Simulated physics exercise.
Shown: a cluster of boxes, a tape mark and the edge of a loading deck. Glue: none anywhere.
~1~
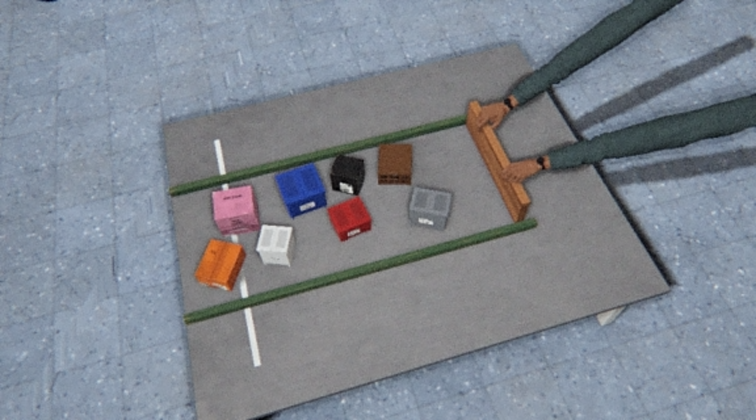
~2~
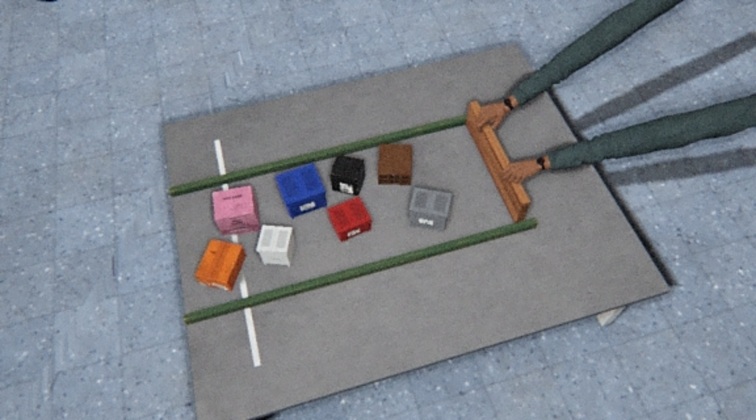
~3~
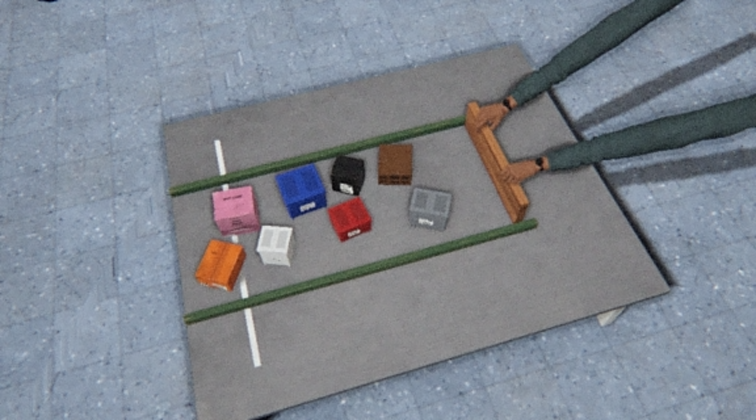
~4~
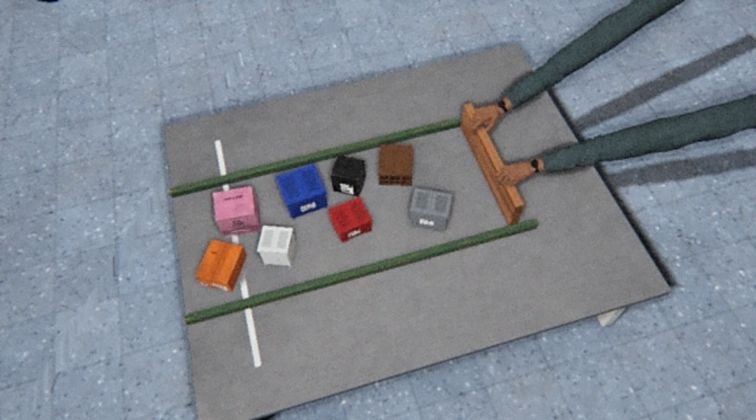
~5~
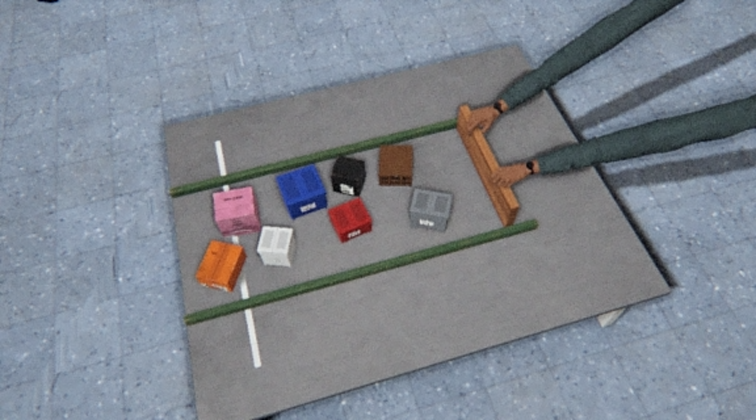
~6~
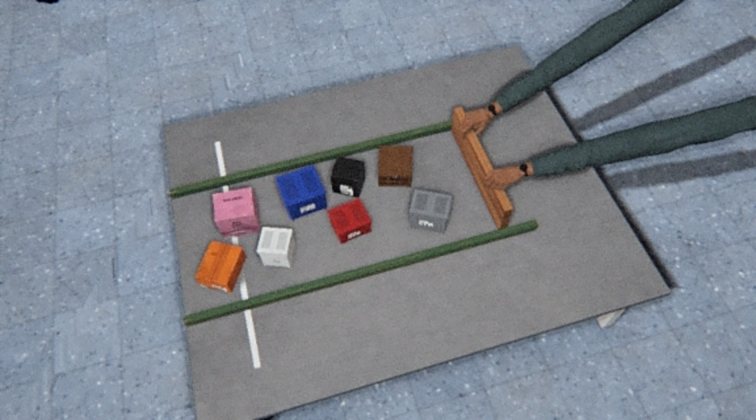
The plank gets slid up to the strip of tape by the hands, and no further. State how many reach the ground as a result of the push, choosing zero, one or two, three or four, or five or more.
It ends with three or four down.
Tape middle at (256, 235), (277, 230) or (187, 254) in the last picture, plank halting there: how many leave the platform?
Ground tally per try: 3 / 1 / 8.
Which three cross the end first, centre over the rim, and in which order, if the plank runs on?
Pink box, blue tote, orange parcel.
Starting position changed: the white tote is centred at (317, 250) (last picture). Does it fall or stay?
Observed: The white tote keeps its spot.
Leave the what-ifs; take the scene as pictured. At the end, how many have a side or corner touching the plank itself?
That would be 3 of them.
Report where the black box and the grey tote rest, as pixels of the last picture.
The black box stops around (178, 222); the grey tote around (219, 280).
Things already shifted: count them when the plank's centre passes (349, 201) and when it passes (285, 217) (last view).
Tally: First 6; then 8.
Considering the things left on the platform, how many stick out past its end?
2 is the number.
Soon after, none off yet; orange parcel at rest near (222, 267); pink box at rest near (237, 213); white tote at rest near (278, 248).
After that, none off yet; orange parcel at rest near (222, 267); pink box displaced about its own width near (193, 226); white tote displaced a little near (272, 253).
In the end, the number that fall off is three or four; gone, blue tote, pink box and orange parcel.
